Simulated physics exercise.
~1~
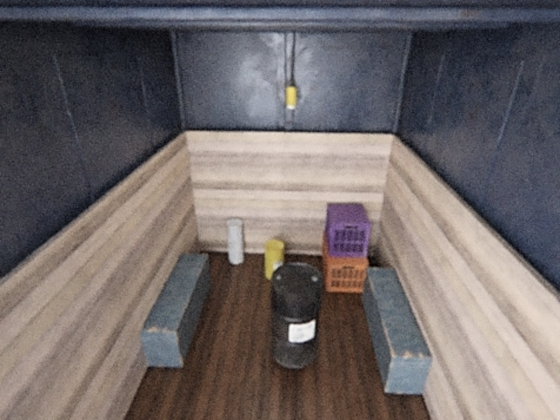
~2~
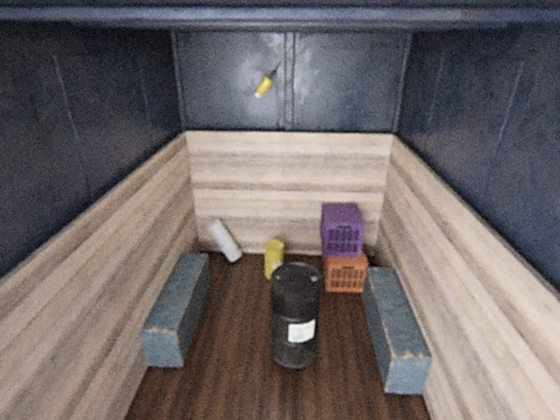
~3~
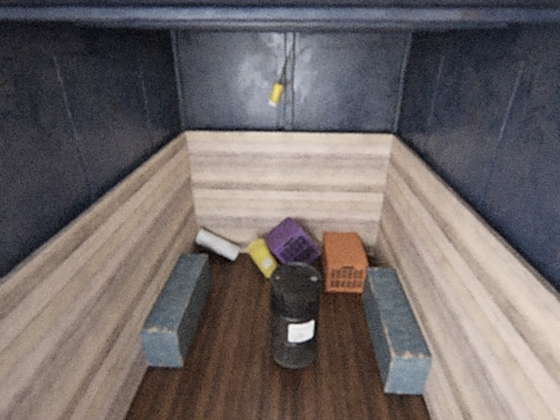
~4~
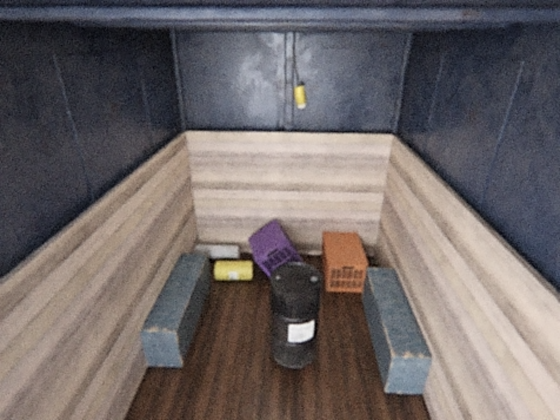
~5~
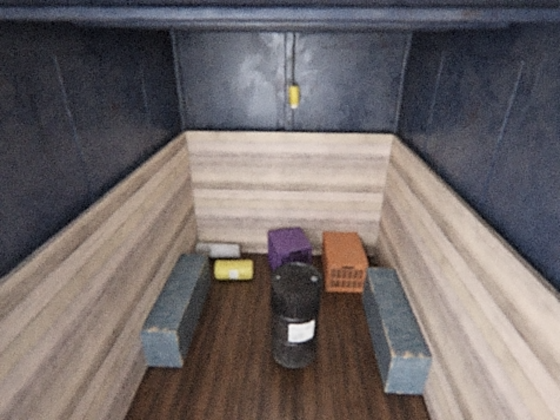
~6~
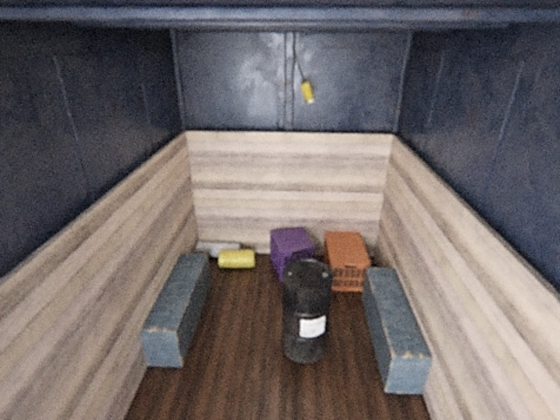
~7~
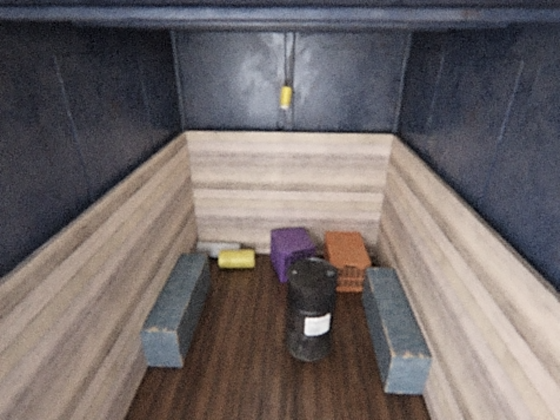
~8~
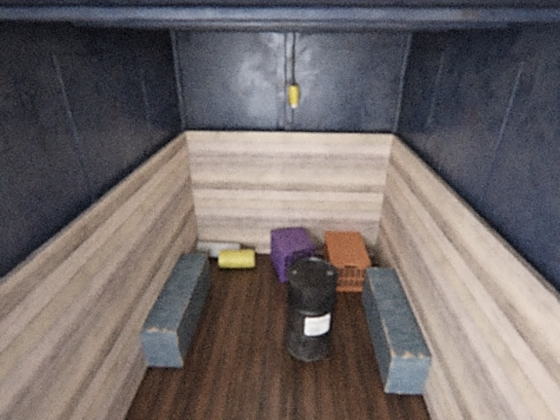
A black drum stands in the middle of a van's load bay, seen from above and looking towards the front wall, with pale boarded sides and a blue-grey wheel box on each side. Behind it are a white canister and a yellow canister on the left, and a purple crate stacked on an orange one on the right. The white canister tips left, then the purple crate tumbles off leftwards as the yellow canister topples too. The drum then shifts slightly right, still upright. Finally both canisters lie at the back left, the purple crate rests on the floor, and the orange one remains in place.
